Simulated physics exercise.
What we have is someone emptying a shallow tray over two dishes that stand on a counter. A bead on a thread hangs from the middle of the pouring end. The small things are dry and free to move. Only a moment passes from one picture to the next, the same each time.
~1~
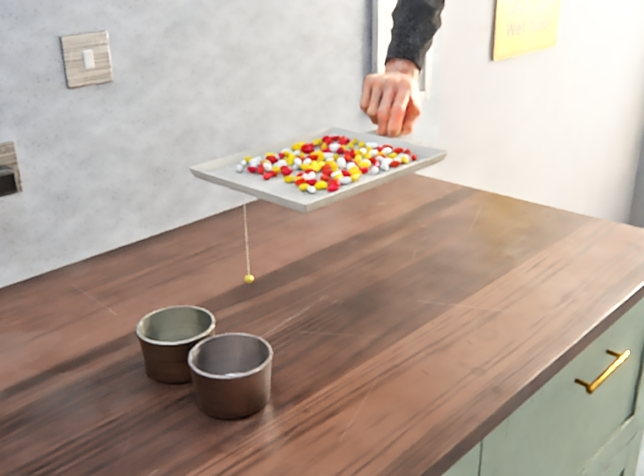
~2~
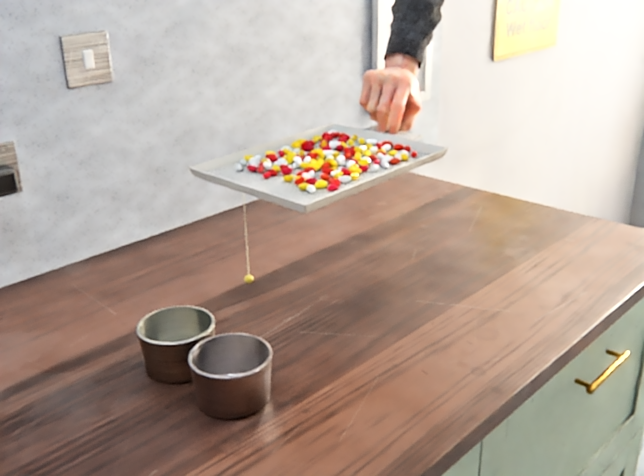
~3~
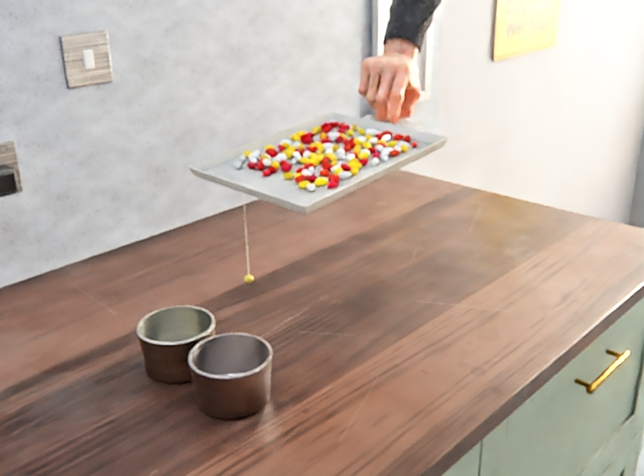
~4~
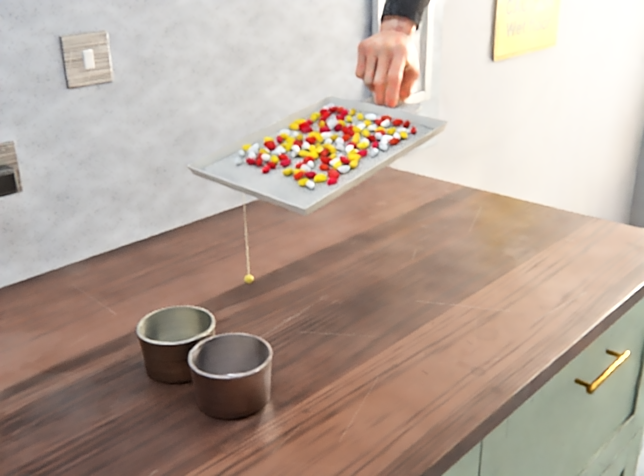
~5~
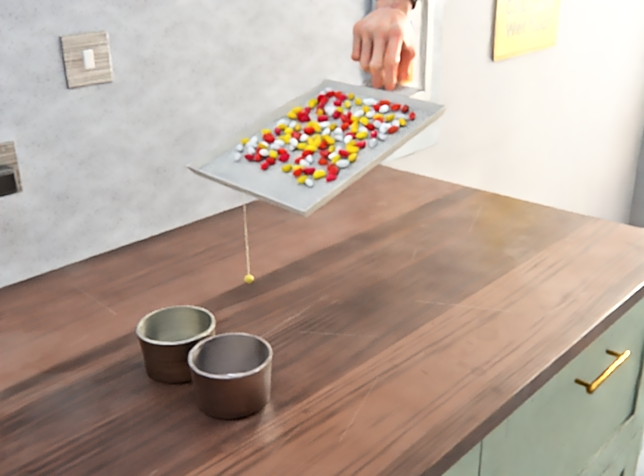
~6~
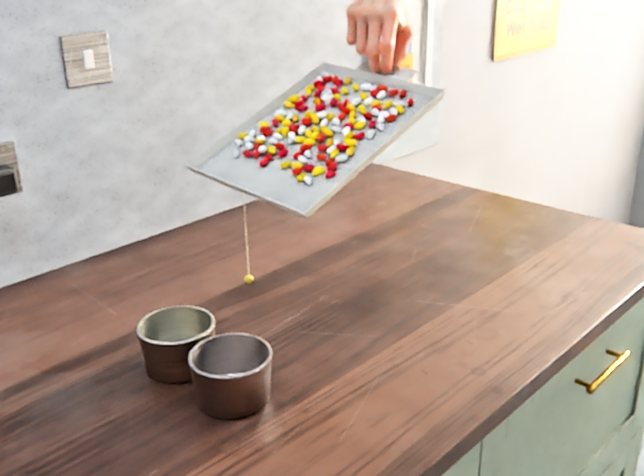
To begin with, a hand holds a shallow tray of red, yellow and white jelly beans almost level above two dark dishes on a wooden counter. The hand then steadily raises the far end, tilting the tray clearly toward the dishes, while the bead on its thread hangs still.
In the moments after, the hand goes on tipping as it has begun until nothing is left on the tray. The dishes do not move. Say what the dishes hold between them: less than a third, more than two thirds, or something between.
In the dishes lies less than a third of it.
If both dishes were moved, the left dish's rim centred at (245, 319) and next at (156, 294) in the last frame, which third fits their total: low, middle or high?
In turn: In the middle band; under a third.
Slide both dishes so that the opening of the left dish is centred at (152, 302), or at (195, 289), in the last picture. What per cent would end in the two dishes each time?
The first gives 10 %, the second 50 %.
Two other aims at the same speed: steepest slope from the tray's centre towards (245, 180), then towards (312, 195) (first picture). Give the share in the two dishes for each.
Near 0 % and 0 %.
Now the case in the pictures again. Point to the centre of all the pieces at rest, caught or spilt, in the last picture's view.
At about (248, 358).
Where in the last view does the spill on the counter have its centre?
Close to (256, 354).
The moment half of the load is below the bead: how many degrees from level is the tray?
Near 85 degrees.
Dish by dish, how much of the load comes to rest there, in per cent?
Left dish: 10 %, right dish: 10 %.
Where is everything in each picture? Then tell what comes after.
In the first frame, corners of the pouring end at (193, 167) and (306, 202), level; middle of the load at (330, 161), jelly beans; left dish at (147, 355); right dish at (200, 389); bead on its thread at (249, 279).
In the second frame, corners of the pouring end at (193, 167) and (305, 203), level; middle of the load at (330, 158).
In the third frame, corners of the pouring end at (193, 166) and (305, 204), tipped barely, lowest at the right corner; middle of the load at (330, 152).
In the fourth frame, corners of the pouring end at (192, 165) and (305, 206), tipped a little, lowest at the right corner; middle of the load at (328, 142).
In the fifth frame, corners of the pouring end at (191, 164) and (304, 208), tipped clearly, lowest at the right corner; middle of the load at (327, 132).
In the sixth frame, corners of the pouring end at (190, 164) and (304, 210), tipped clearly, lowest at the right corner; middle of the load at (325, 123); left dish at (147, 355); right dish at (200, 389).
Soon after the last picture, tray tipped steeply; most on the tray; about a quarter in the air.
A little later, tray tipped past a quarter turn; a small part on the tray; a small part in the right dish; a small part in the left dish; about two thirds outside both; about a quarter in the air.
Later still, tray tipped past a quarter turn; a small part in the right dish; a small part in the left dish; most outside both.
At rest, tray tipped past a quarter turn; a small part in the right dish; a small part in the left dish; most outside both.
